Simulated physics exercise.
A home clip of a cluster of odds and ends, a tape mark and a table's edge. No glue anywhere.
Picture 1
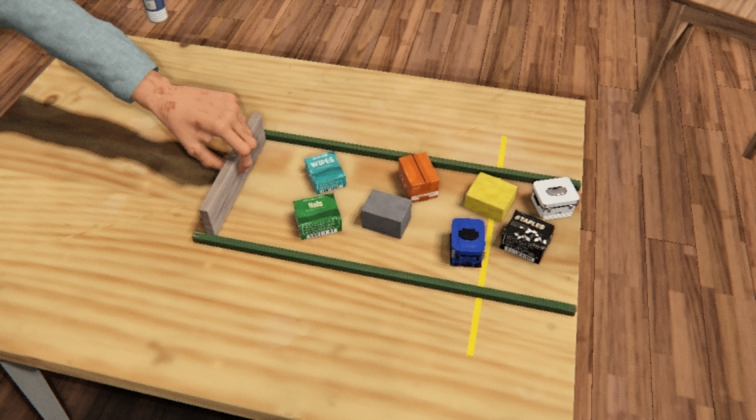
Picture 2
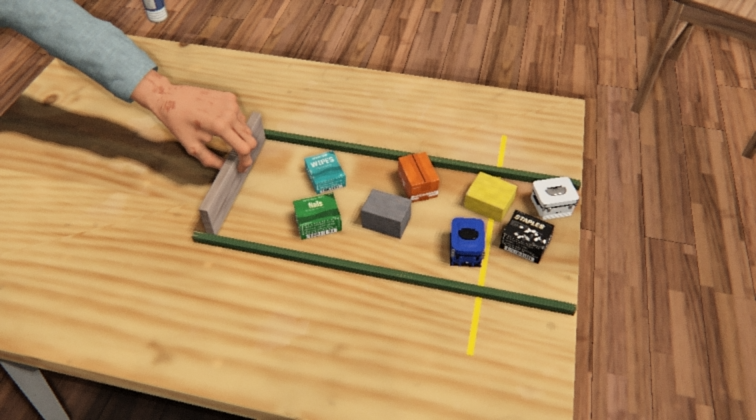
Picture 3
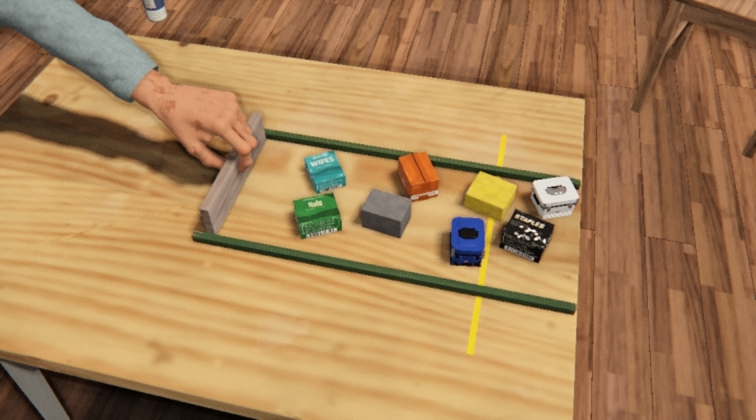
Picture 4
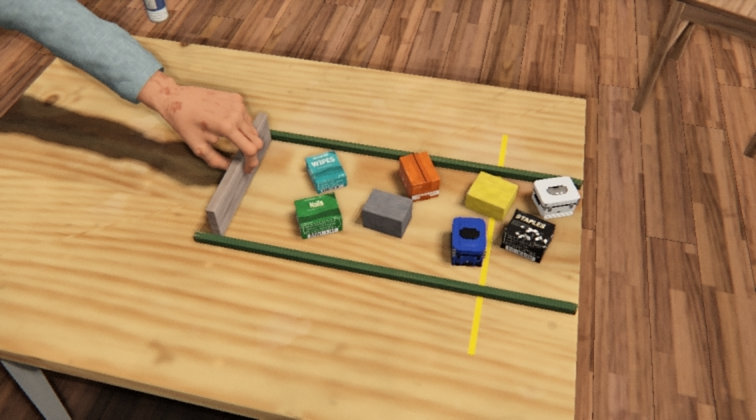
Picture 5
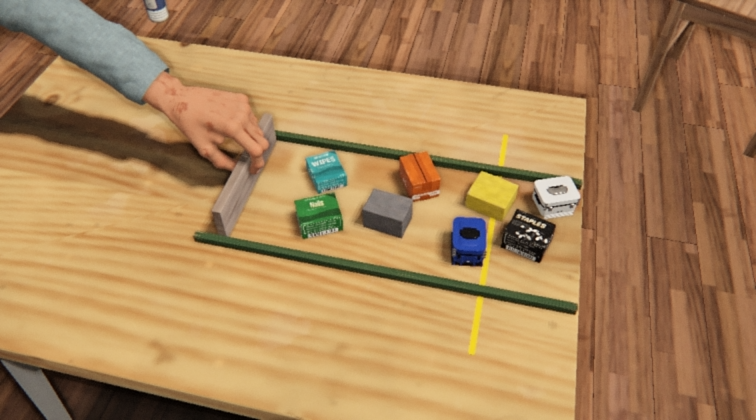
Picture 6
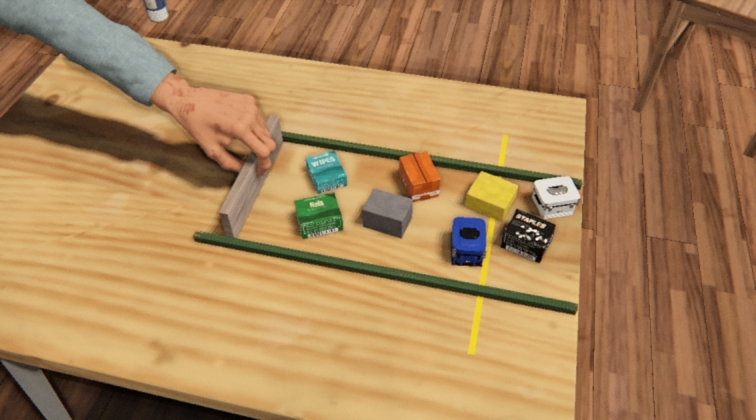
On a wooden table, a hand held a board upright behind a scattering of small coloured boxes and blocks between two green strips, then slid it slightly right while the objects stayed still.
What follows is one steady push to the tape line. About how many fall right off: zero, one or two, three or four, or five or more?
The number that fall off is one or two.
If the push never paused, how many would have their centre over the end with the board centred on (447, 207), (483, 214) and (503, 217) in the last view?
The counts: 0, 1 and 3.
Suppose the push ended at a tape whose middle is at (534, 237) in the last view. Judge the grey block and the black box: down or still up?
The grey block holds on, the black box tumbles off.
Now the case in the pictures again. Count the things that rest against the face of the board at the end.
In contact: 3.
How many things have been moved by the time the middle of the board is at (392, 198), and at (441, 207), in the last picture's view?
By then 4, and 8.
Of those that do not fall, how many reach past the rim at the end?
Overhanging: 2.
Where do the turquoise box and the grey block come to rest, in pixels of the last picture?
Near (511, 203) and (517, 236).
Early on, none off yet; white case at rest near (555, 197); black box at rest near (528, 236); yellow block at rest near (492, 196).
A while later, none off yet; white case travelled about its own width near (586, 200); black box travelled a little near (549, 242); yellow block travelled about its own width near (546, 208).
Finally, the number that fall off is one or two; lost, white case.
